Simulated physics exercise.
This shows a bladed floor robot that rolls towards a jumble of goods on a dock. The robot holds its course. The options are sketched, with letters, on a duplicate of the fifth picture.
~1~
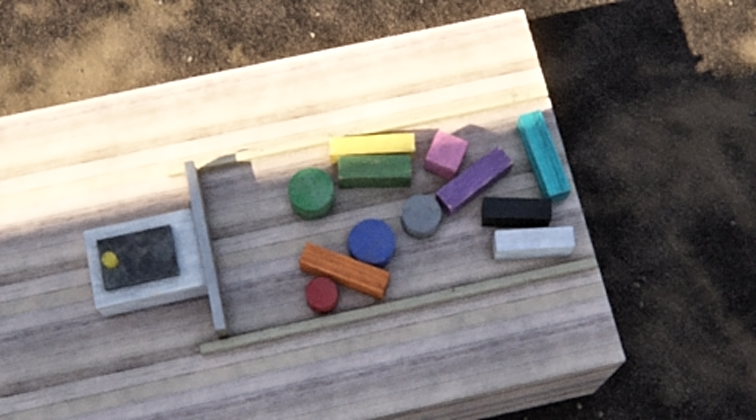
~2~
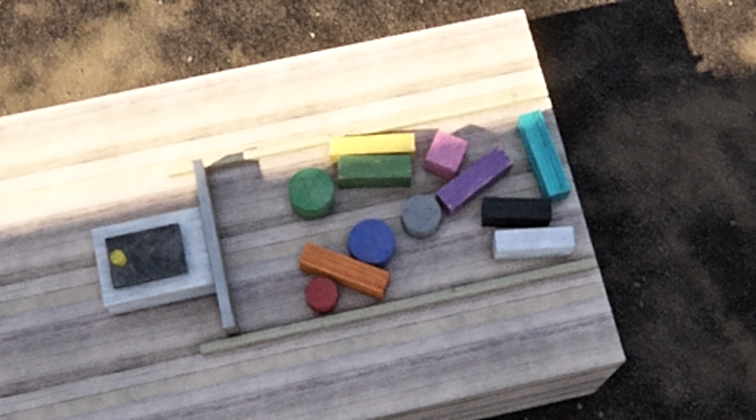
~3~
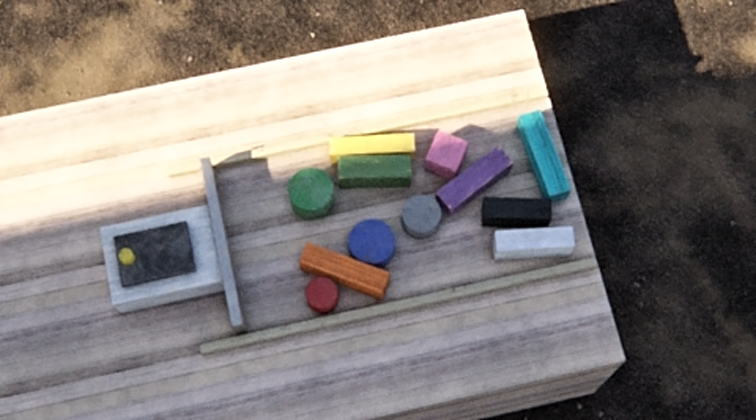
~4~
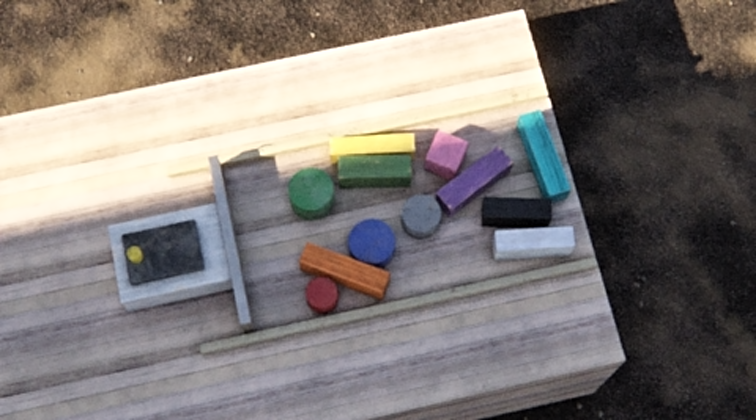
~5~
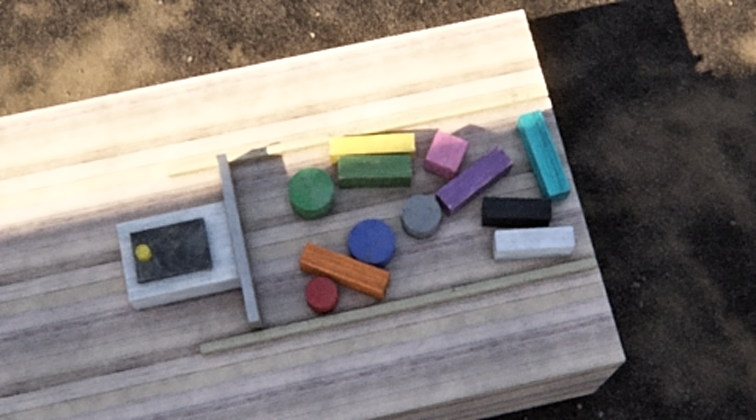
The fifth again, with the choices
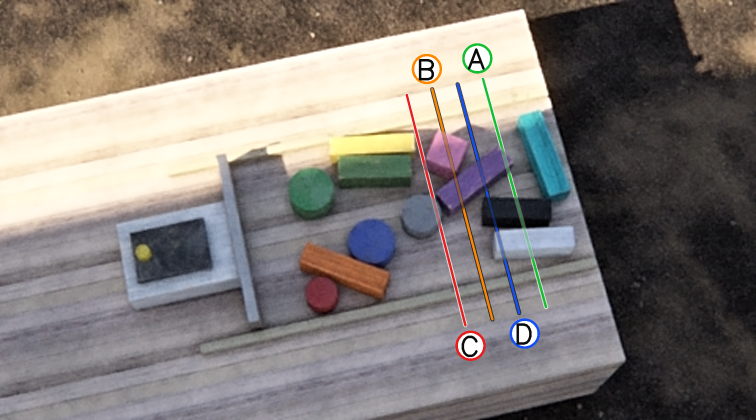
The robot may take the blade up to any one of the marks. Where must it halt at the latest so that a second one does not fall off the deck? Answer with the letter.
Stop at C.
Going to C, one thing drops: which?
The turquoise stick goes over.
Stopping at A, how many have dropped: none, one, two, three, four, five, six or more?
By then, six or more.
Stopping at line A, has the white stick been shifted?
Yes.
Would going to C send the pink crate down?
By then, no.
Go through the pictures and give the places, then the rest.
The first picture shows orange stick (345, 272); grey canister (421, 217); yellow bar (372, 148).
The second picture shows robot (152, 254); red canister (322, 296).
The third picture shows robot (160, 252); green bar (375, 172).
The fourth picture shows robot (169, 251); pink crate (446, 156).
The fifth picture shows robot (177, 249); blue canister (372, 245); black stick (516, 212); turquoise stick (544, 157).
On the copy, A at (514, 190); B at (461, 201); C at (435, 207); D at (488, 195).
On C. First, robot (249, 233); red canister (345, 291); orange stick (365, 268).
Then, robot (320, 218); turquoise stick (565, 152); purple bar (513, 159).
Finally, robot (373, 206); turquoise stick over the edge; purple bar (558, 142); one fallen.
By contrast, A drops seven; B drops three; D drops three.
